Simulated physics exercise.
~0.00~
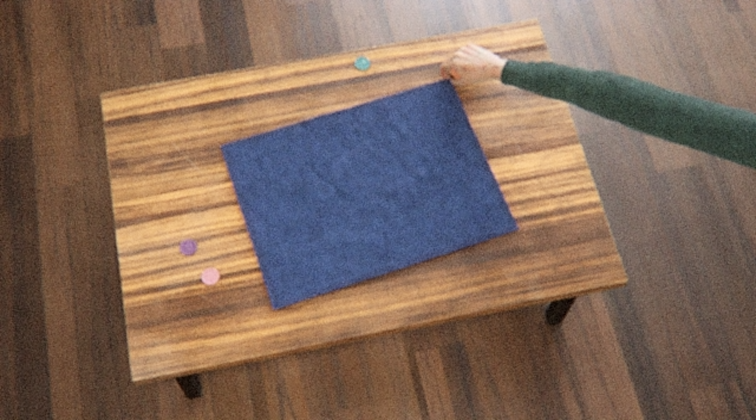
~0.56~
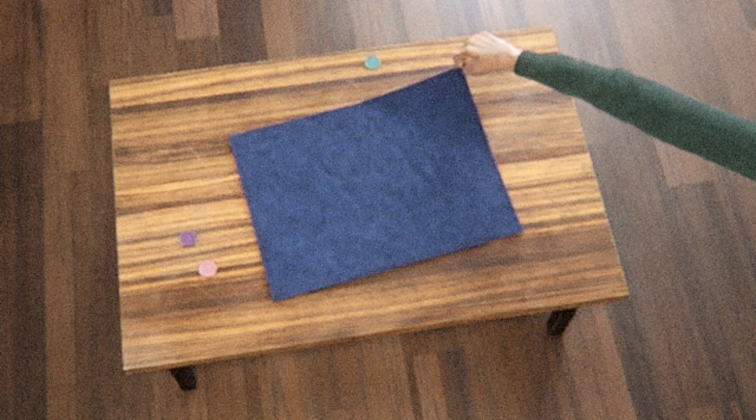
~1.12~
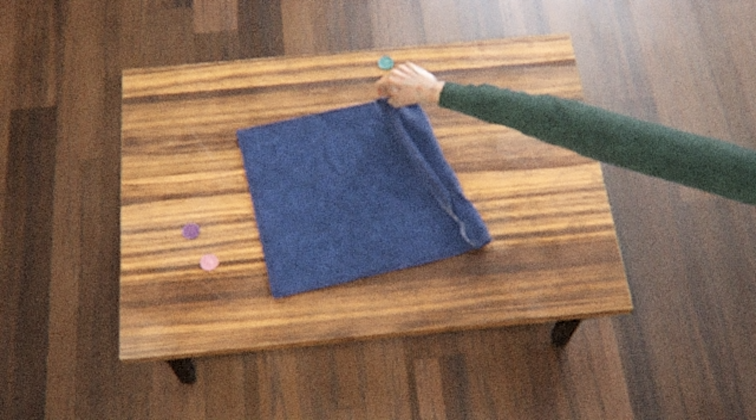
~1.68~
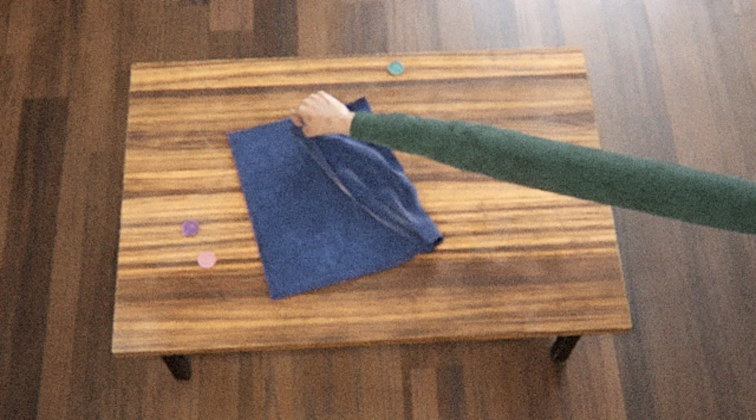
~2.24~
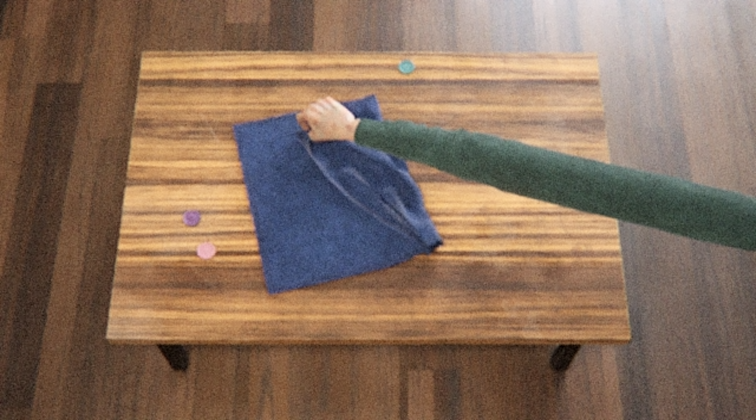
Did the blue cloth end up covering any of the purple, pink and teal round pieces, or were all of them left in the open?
All of them were left in the open. The purple, pink and teal pieces each stayed uncovered on the table, clear of the folded cloth.
